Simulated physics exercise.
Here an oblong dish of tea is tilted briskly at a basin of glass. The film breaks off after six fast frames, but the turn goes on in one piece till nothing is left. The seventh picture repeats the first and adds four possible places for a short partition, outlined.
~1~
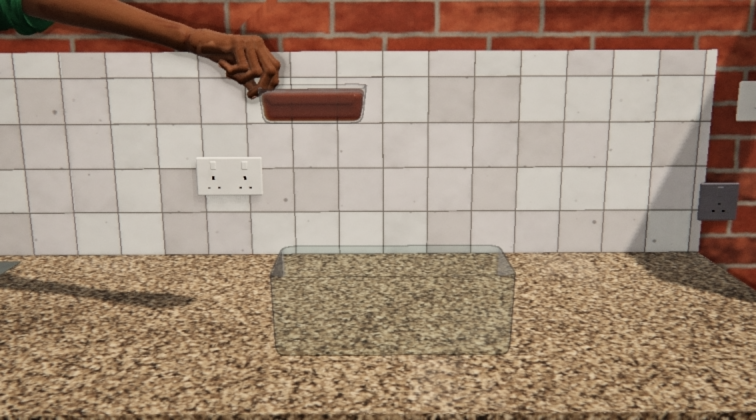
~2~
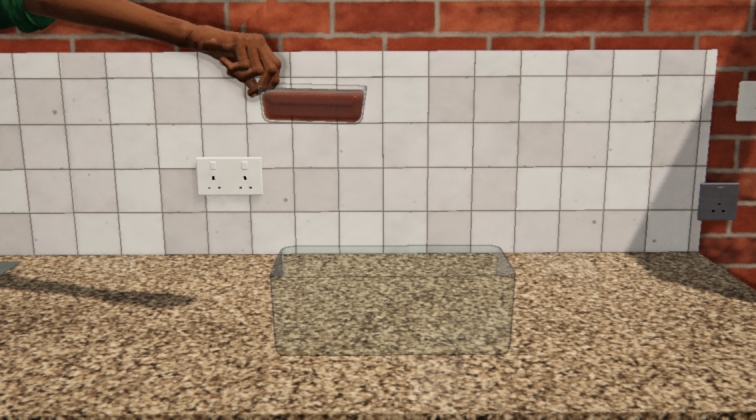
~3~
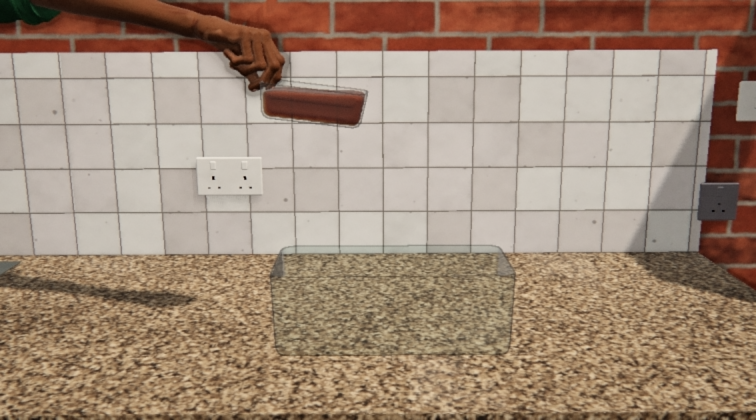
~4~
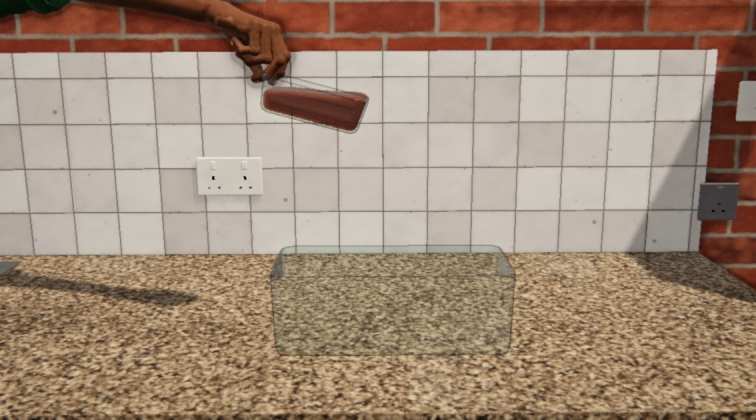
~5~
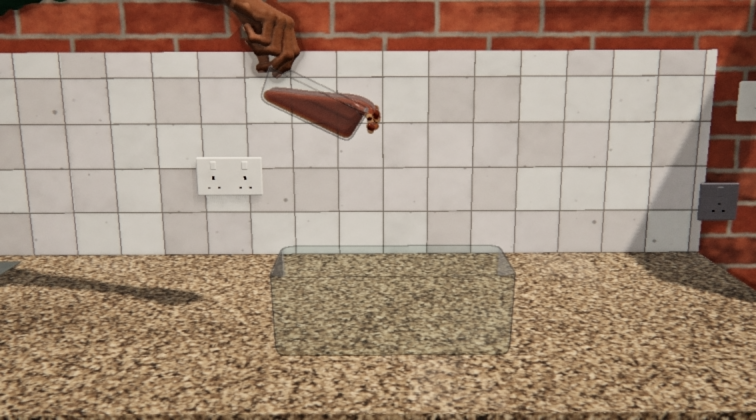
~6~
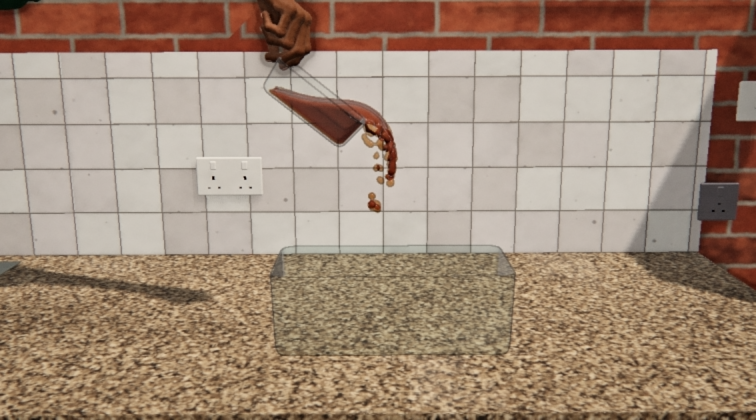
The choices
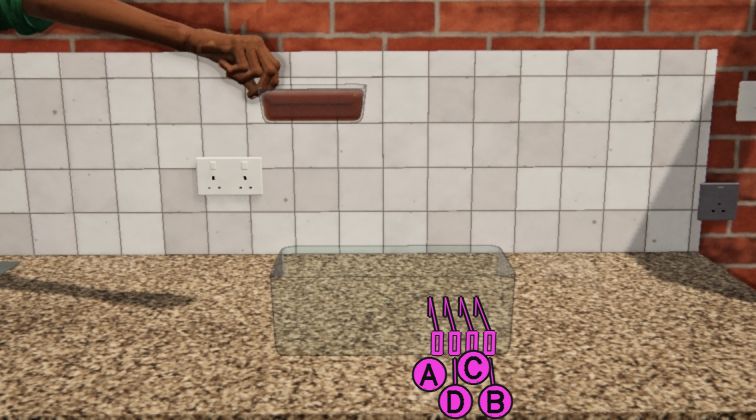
A hand tilting an oblong clear dish of reddish-brown liquid rightward, the liquid pouring over its lip in drops above a glass basin.
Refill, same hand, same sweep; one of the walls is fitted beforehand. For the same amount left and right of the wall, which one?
A works best here.
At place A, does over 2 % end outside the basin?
Yes, it does.
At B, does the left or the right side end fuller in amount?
The left one.
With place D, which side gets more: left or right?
The left side.
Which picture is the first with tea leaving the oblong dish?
Picture 4.
In magenta, A at (437, 359); B at (489, 358); C at (472, 359); D at (454, 359).
With A, about 53 % ends left of the wall and 42 % right of it; 6 % is lost outside.
With B, about 80 % ends left of the wall and 14 % right of it; 6 % is lost outside.
With C, about 81 % ends left of the wall and 12 % right of it; 7 % is lost outside.
With D, about 84 % ends left of the wall and 9 % right of it; 7 % is lost outside.
